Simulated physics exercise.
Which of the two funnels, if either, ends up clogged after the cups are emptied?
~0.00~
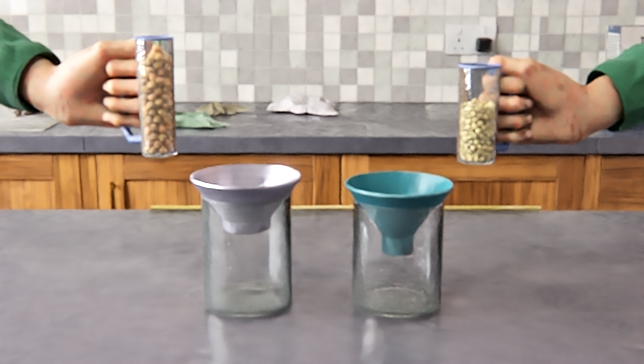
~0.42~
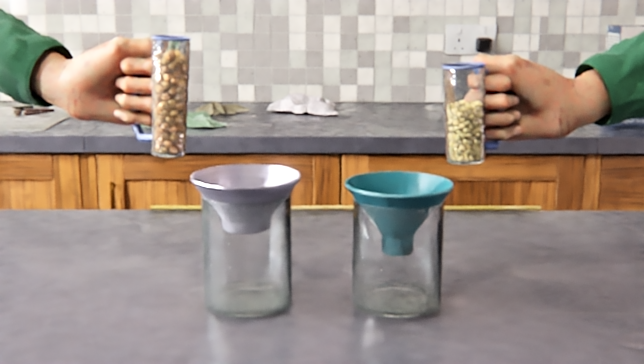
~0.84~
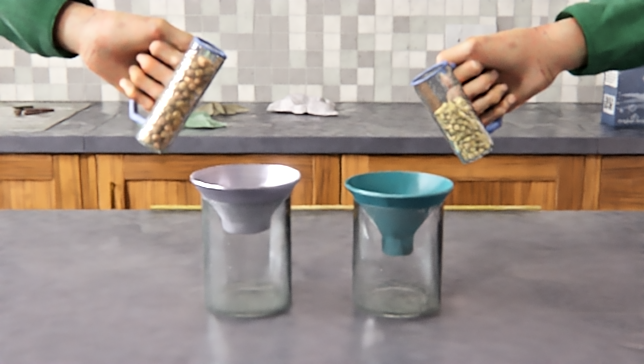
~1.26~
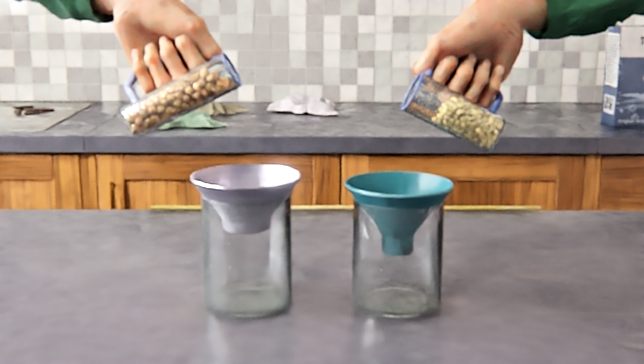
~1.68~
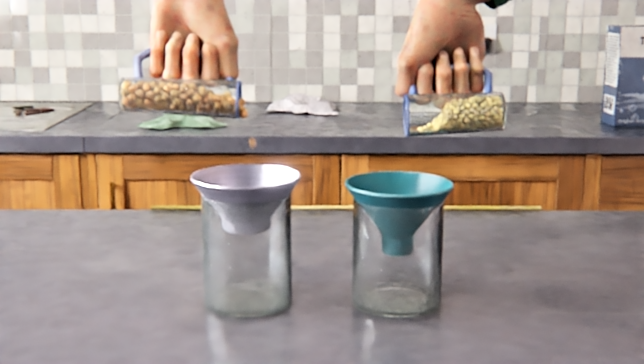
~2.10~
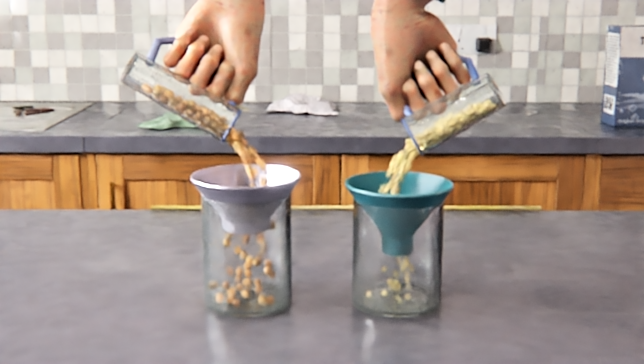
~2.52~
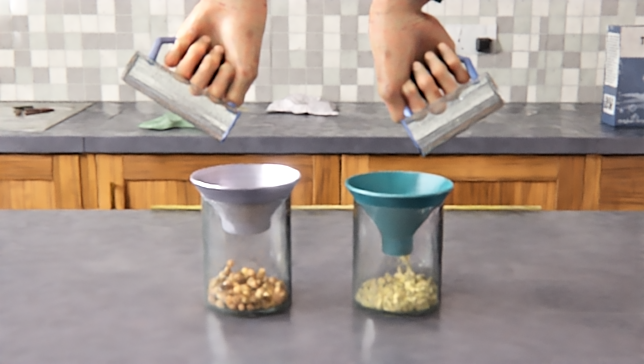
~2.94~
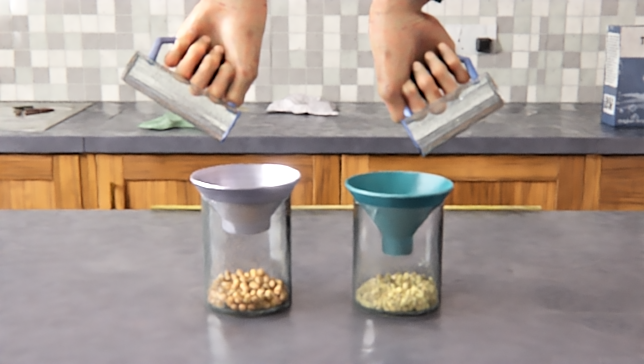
Neither funnel clogs. The contents of both cups run through and come to rest at the bottom of the jars.
